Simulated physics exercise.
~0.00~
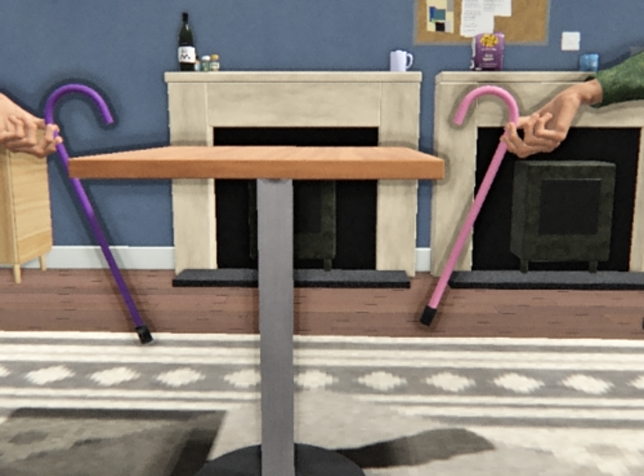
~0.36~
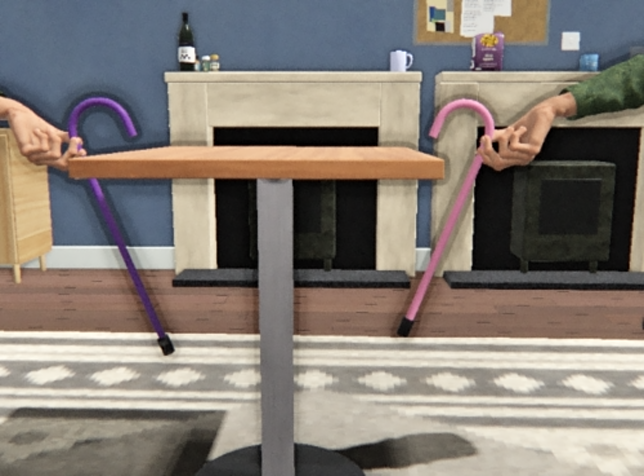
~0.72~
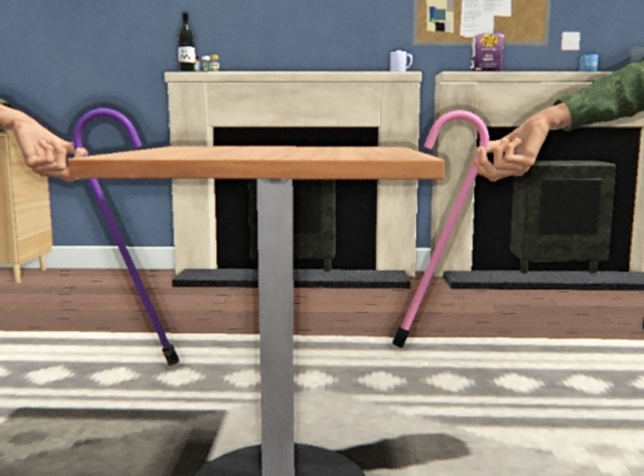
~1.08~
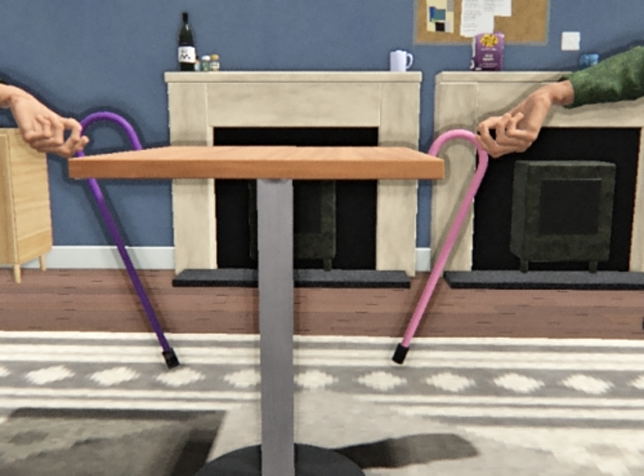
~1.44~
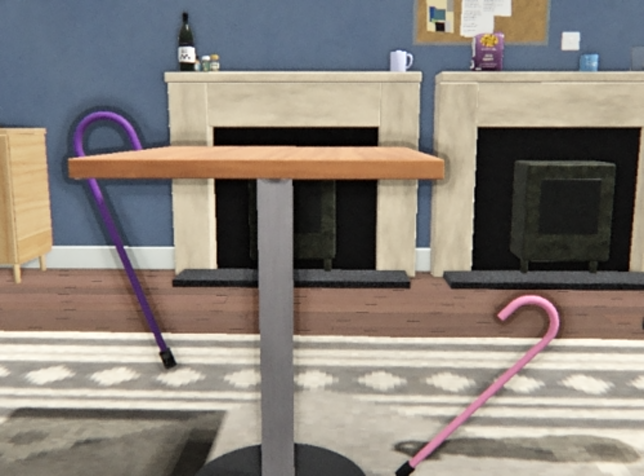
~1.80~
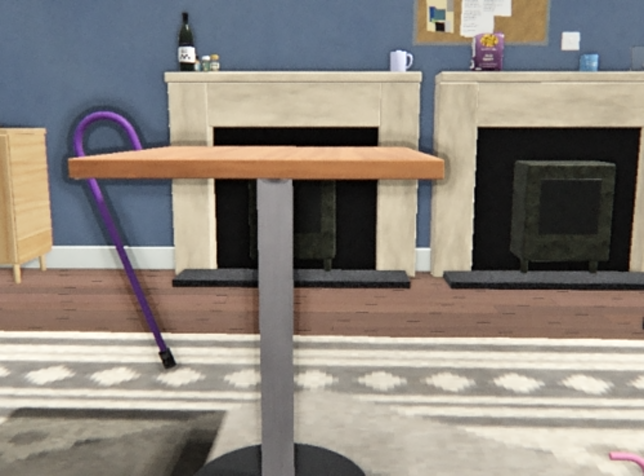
In the video, two hands bring a purple cane and a pink cane to opposite edges of a wooden table and let go; the pink cane falls to the right, nearly out of view, while the purple cane stays hanging from the left edge.
